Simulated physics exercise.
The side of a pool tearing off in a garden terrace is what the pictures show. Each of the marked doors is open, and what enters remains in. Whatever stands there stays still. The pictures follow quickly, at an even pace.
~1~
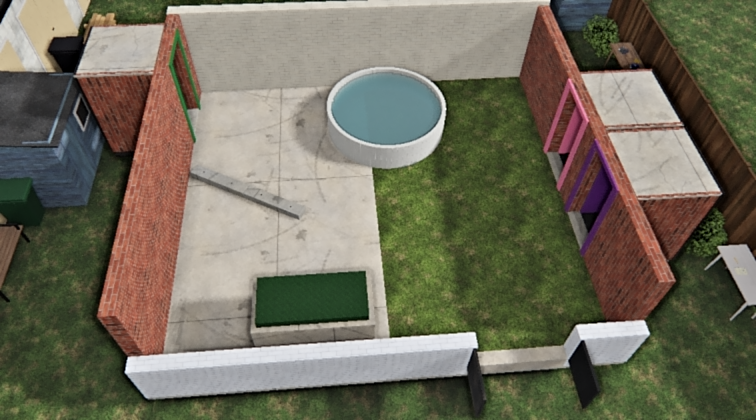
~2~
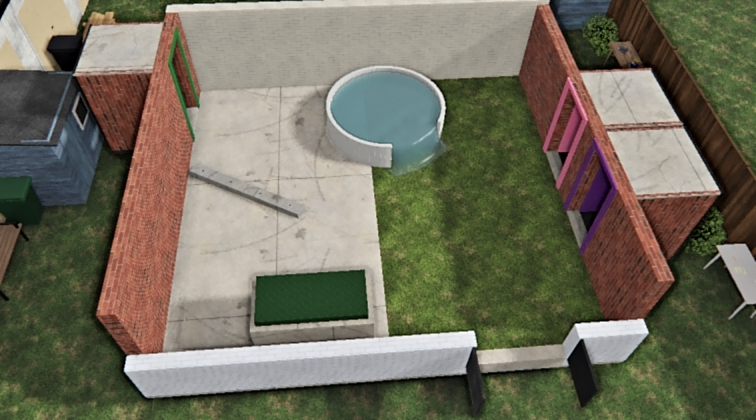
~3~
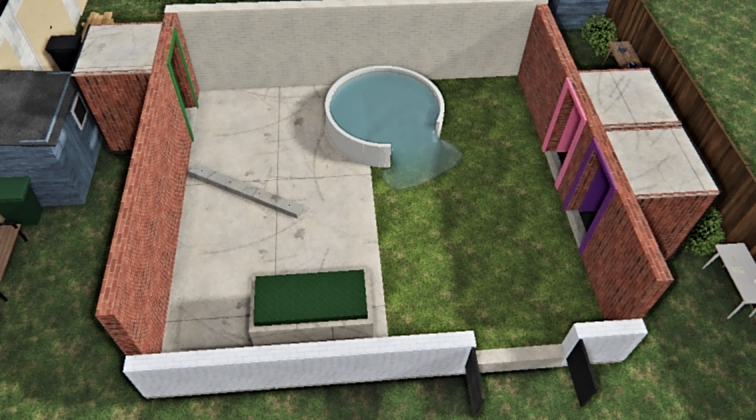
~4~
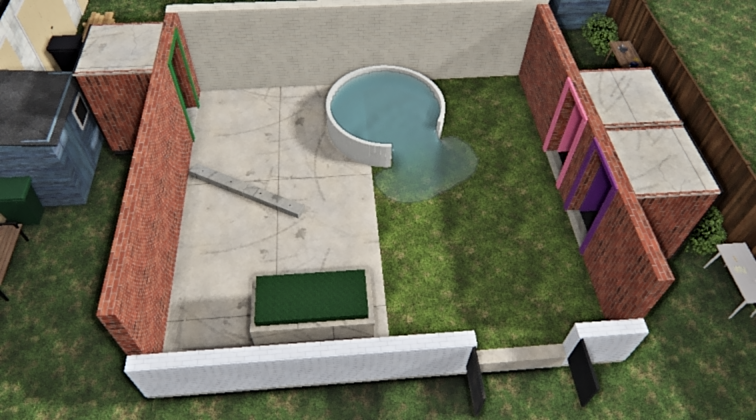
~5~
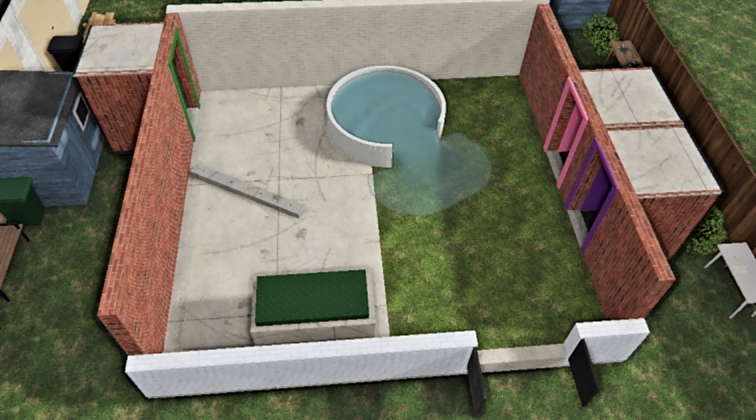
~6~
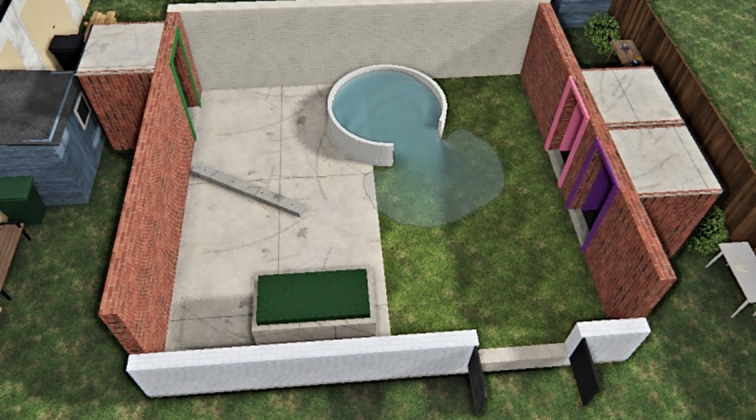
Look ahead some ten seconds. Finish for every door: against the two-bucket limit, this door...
The purple door surpasses it; the pink door surpasses it; the green door remains within it.
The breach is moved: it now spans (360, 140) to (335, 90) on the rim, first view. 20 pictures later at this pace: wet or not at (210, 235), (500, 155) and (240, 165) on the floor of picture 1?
Taking each in turn, they come out watered, kept dry, watered.
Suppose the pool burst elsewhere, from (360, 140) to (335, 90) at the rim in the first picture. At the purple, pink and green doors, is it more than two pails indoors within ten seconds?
Purple stays within it, pink stays within it, green exceeds the limit.
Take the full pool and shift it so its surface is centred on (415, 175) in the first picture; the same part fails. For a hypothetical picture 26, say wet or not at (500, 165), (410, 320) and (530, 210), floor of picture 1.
Result: Spared; inundated; inundated.
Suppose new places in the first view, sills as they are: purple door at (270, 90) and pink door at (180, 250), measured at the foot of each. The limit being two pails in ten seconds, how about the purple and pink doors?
Result: Purple stays beneath the limit, and pink stays beneath the limit.
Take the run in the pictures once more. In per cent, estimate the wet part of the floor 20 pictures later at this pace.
I'd guess some 50 per cent.
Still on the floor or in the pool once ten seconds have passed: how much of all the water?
I'd put it at about 80 per cent.
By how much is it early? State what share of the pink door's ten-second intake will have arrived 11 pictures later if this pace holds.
Share at that point: Roughly 0 %.
A moment on, water covers 20 % of the floor; the purple door not reached, the pink door not reached, the green door not reached.
Next, water covers 30 % of the floor; the purple door wet at the sill, nothing in, the pink door wet at the sill, nothing in, the green door not reached.
Then, water covers 50 % of the floor; the purple door over two buckets in, the pink door under two buckets in, the green door not reached.
Later, water covers 60 % of the floor; the purple door over two buckets in, the pink door over two buckets in, the green door not reached.
In the end, water covers 75 % of the floor; the purple door over two buckets in, the pink door over two buckets in, the green door not reached.
